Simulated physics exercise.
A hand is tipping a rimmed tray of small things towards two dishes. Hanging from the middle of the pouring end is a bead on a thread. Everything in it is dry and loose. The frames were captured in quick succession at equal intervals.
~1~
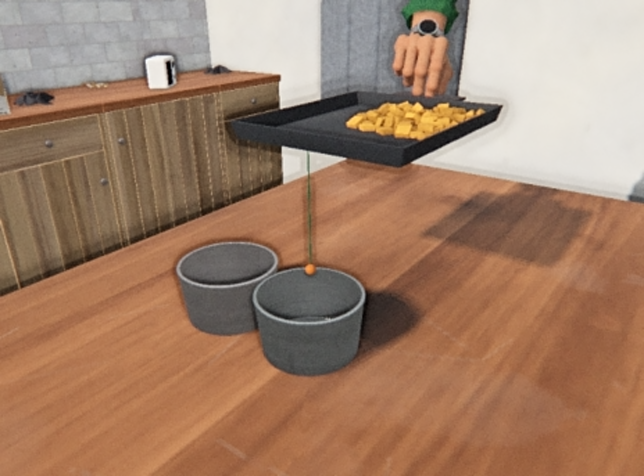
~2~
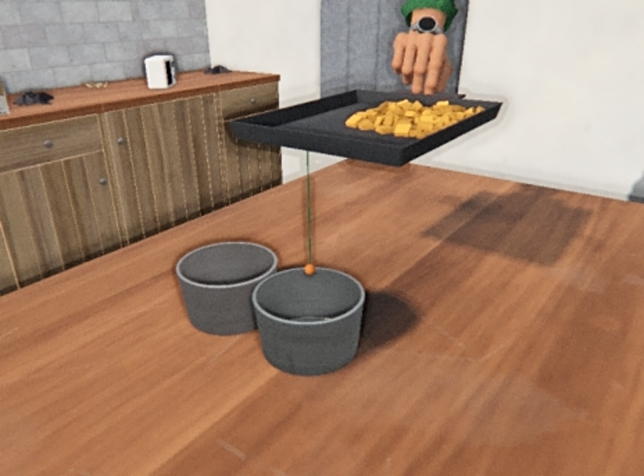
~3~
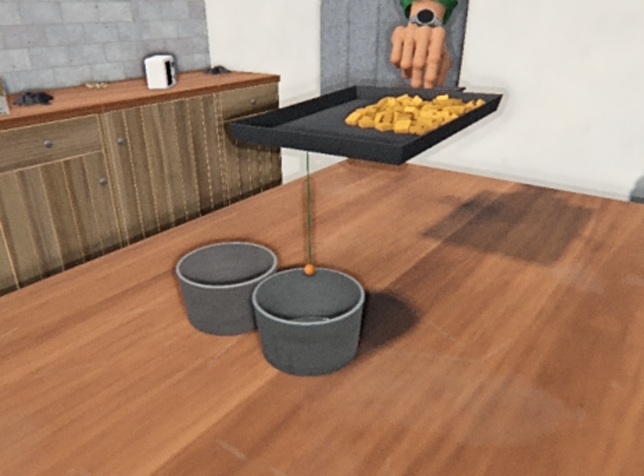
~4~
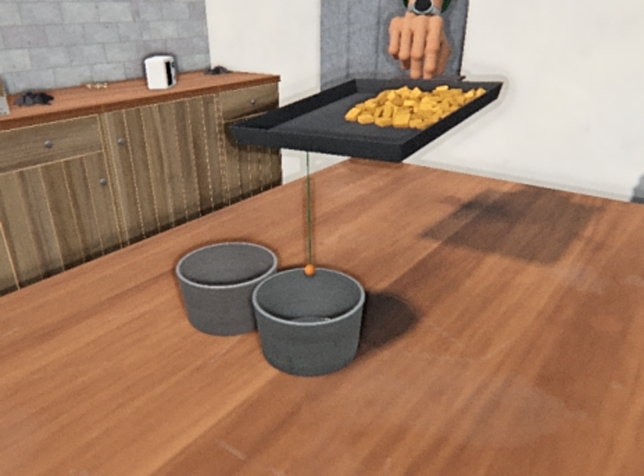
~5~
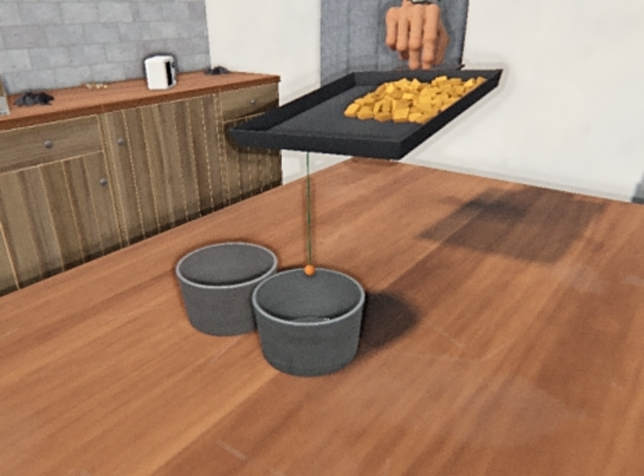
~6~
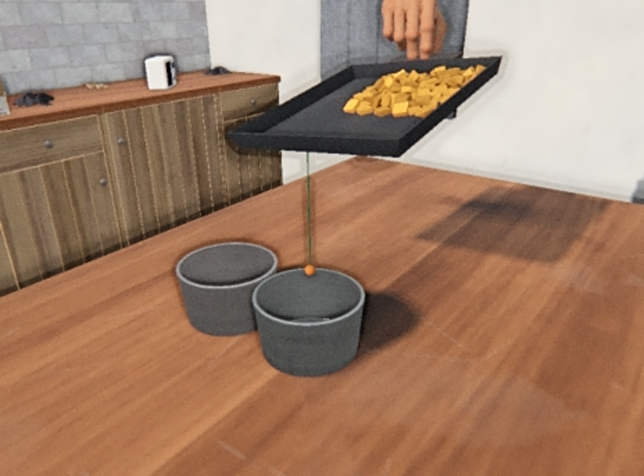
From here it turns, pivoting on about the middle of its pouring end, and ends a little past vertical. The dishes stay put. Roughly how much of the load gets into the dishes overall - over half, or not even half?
Over half gets in.
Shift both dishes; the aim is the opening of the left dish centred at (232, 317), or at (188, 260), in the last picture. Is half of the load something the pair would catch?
Result, first setup: The minor share; second setup: The bulk.
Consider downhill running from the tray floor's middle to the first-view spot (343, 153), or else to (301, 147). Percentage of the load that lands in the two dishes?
In turn 30 and 60 in a hundred.
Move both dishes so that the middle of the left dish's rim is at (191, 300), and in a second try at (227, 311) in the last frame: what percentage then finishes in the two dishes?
First placement: Some 10 %; second placement: Some 10 %.
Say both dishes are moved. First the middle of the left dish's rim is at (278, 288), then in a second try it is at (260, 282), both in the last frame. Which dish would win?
The first time it is the dish to the left, and the second time it is the dish to the left.
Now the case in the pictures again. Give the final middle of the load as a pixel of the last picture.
Centre at rest, last view: Approx. (235, 308).
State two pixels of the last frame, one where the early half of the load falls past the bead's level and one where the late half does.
Earlier portion about (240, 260); later portion about (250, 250).
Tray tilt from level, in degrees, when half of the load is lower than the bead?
Somewhere around 100 degrees.
Shortly afterwards, tray tipped steeply; the bulk on the tray; only a few in the left dish; near a quarter in the air.
Next, tray tipped right over; near half on the tray; a little in the right dish; near a third in the left dish; a little outside both; only a few in the air.
Some moments later, tray tipped past a quarter turn; a little in the right dish; the bulk in the left dish; a little outside both.
In the end, tray tipped past a quarter turn; a little in the right dish; the bulk in the left dish; a little outside both.
